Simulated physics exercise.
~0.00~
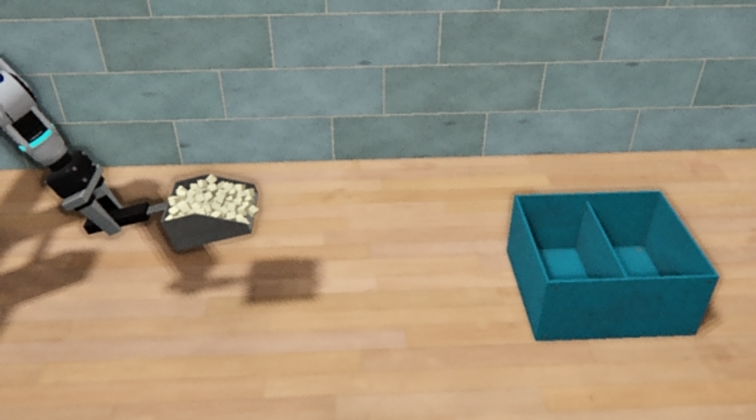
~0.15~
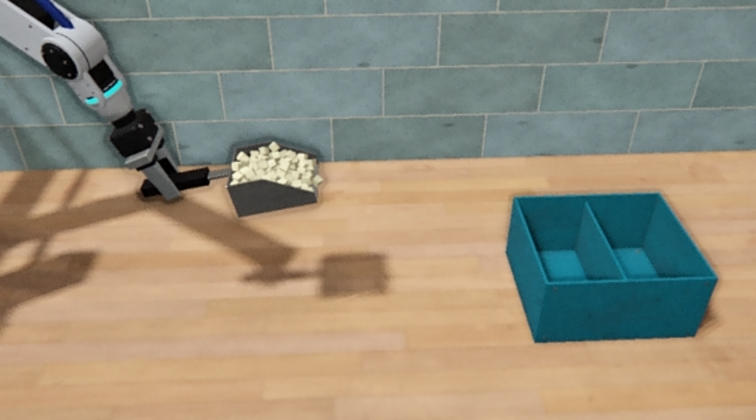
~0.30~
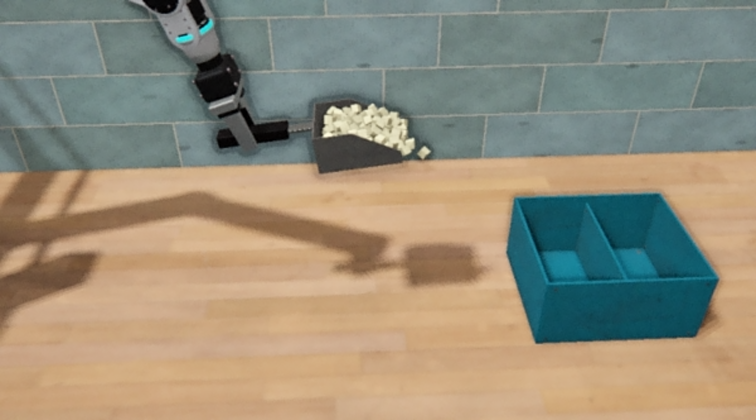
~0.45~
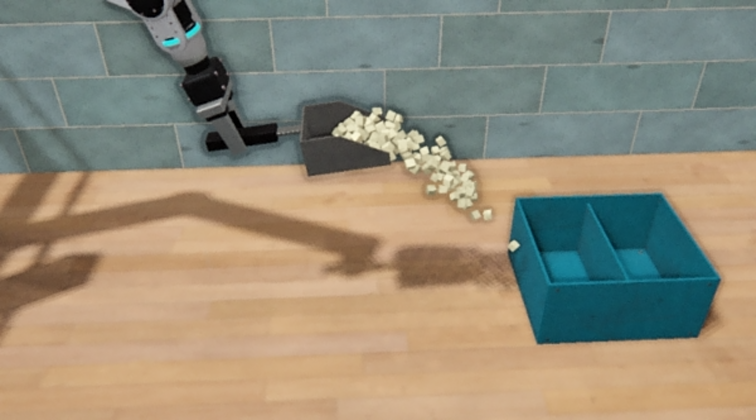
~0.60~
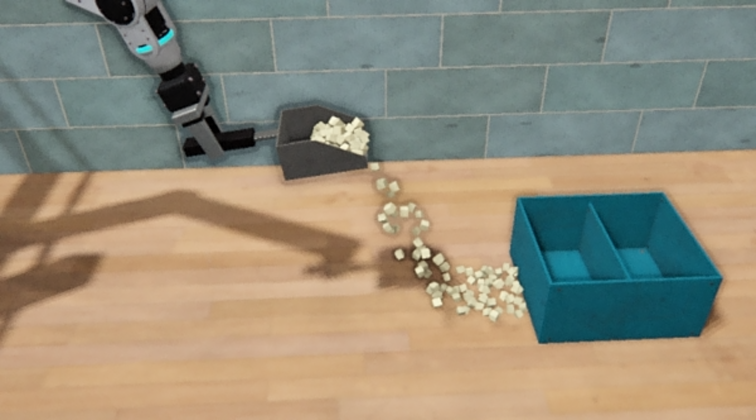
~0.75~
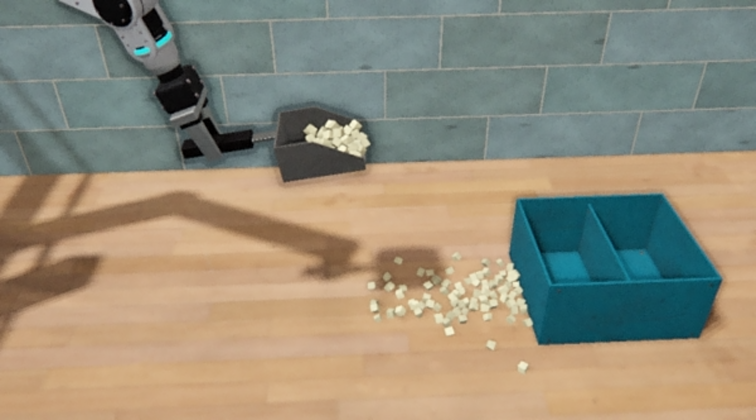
Robot arm swinging a dark scoop of pale cubes rightward, then drawing back, spilling many onto the wooden table beside a teal divided bin.
